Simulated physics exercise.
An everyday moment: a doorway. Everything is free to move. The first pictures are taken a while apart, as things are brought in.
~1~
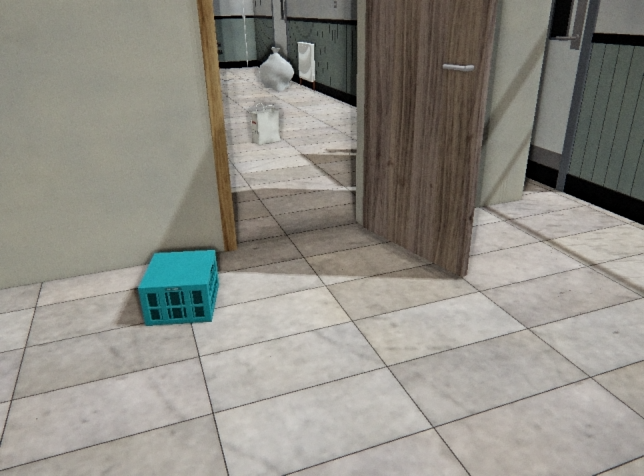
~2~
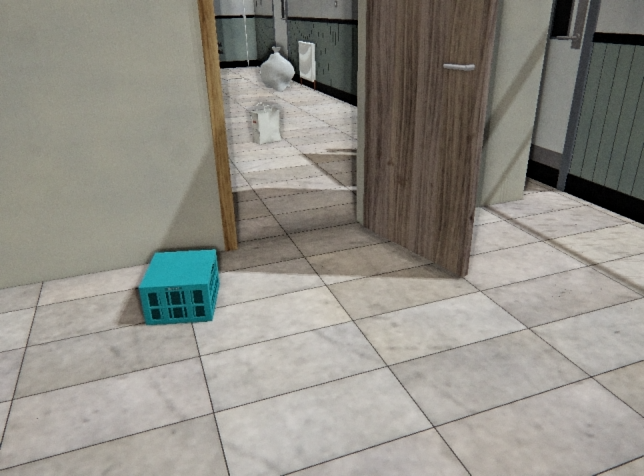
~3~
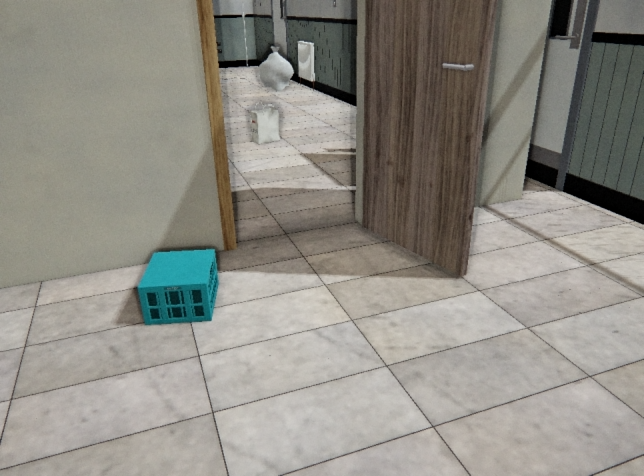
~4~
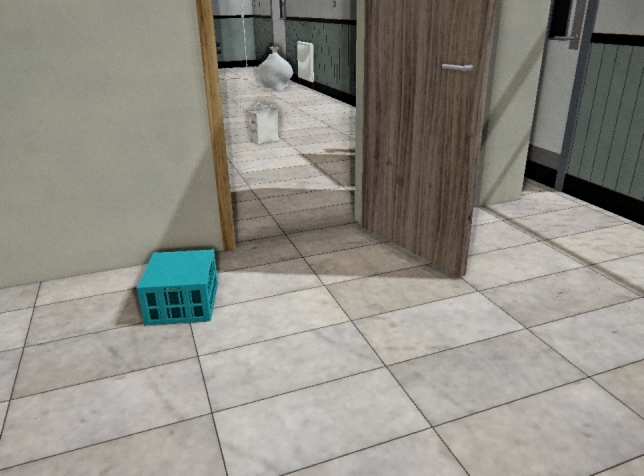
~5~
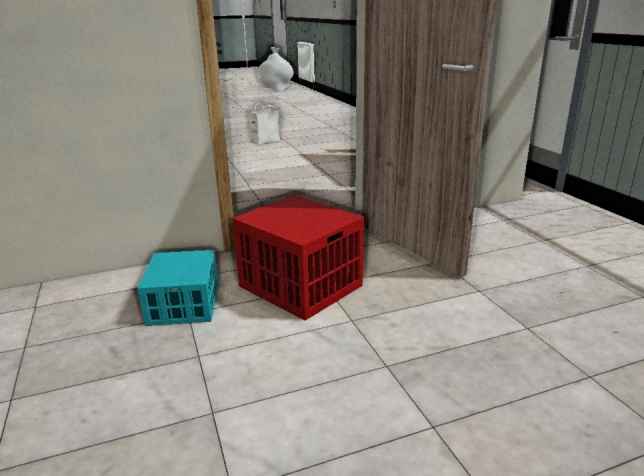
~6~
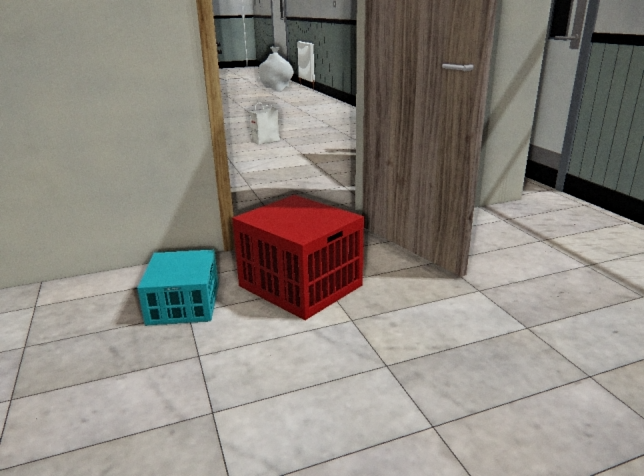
In a room with pale tiled floors, a turquoise crate sits by the wall to the left of a wide-open wooden door, with a hallway visible beyond. A larger red crate then appears in the doorway, just right of the turquoise one, while the door and everything else stay still.
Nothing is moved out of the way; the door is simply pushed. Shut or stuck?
Outcome: The door jams.
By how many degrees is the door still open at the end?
About 65°.
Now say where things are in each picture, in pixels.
In the first frame, door wide open and still; turquoise crate (182, 286).
In the second frame, door wide open and still; turquoise crate (183, 286).
In the third frame, door wide open and still; turquoise crate (182, 285).
In the fourth frame, door wide open and still; turquoise crate (181, 286).
In the fifth frame, door wide open and still; turquoise crate (181, 286).
In the sixth frame, door wide open and still; red chest (299, 253); turquoise crate (181, 286).
Then, 0.70 s later than the last frame, open by 91°.
Then, 1.10 s later than the last frame, open by 76°.
When it is over, open by 66°; both as before. End places, in pixels of the last picture, red chest near (298, 252).
